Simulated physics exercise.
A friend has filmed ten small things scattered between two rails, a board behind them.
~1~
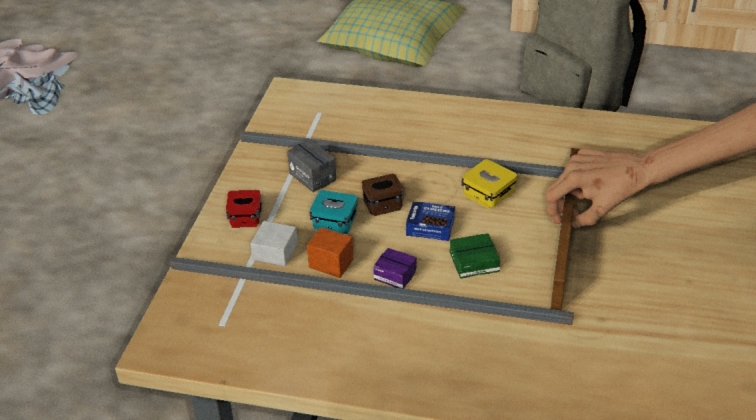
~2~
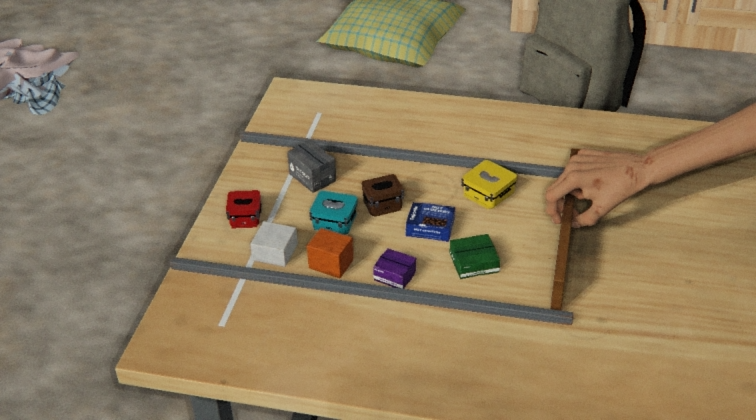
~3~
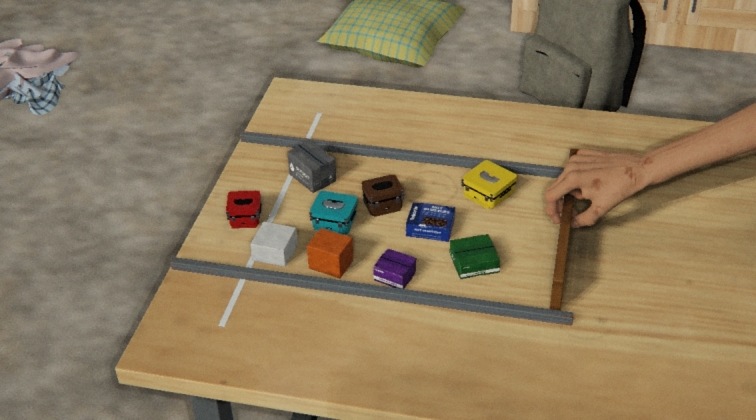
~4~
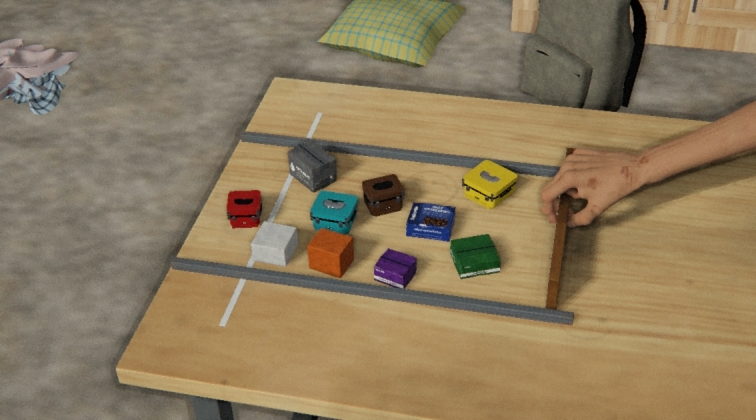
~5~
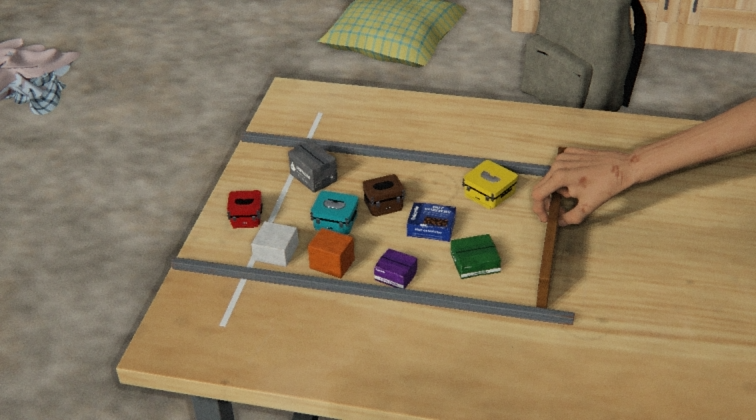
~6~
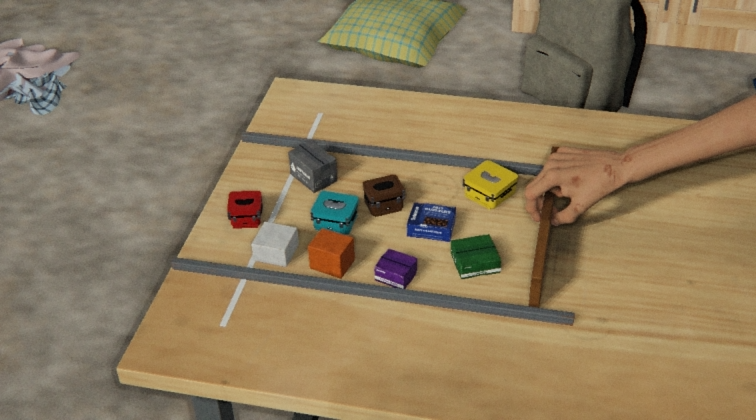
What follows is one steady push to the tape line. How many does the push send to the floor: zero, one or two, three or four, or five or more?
In the end the number that fall off is one or two.
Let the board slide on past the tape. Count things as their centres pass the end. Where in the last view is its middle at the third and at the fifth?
Near (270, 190) and (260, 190).
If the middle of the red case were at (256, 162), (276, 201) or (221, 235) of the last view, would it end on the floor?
In turn it is lost; goes over; drops off.
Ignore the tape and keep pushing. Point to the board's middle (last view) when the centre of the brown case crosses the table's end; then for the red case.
At (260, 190) for the brown case; at (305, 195) for the red case.
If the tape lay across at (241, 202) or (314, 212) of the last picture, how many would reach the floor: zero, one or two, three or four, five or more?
For each place: Five or more; zero.
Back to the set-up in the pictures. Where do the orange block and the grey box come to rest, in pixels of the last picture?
Near (207, 238) and (245, 149).
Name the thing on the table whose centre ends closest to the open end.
The turquoise case ends nearest.
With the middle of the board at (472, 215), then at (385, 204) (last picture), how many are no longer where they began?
First 2, then 7.
Soon after, none off yet; red case at rest near (246, 210); white block at rest near (275, 244); grey box at rest near (313, 167).
Then, none off yet; red case at rest near (246, 210); white block moved a little near (255, 242); grey box moved a little near (304, 162).
At rest, the number that fall off is one or two; fallen, white block and red case.
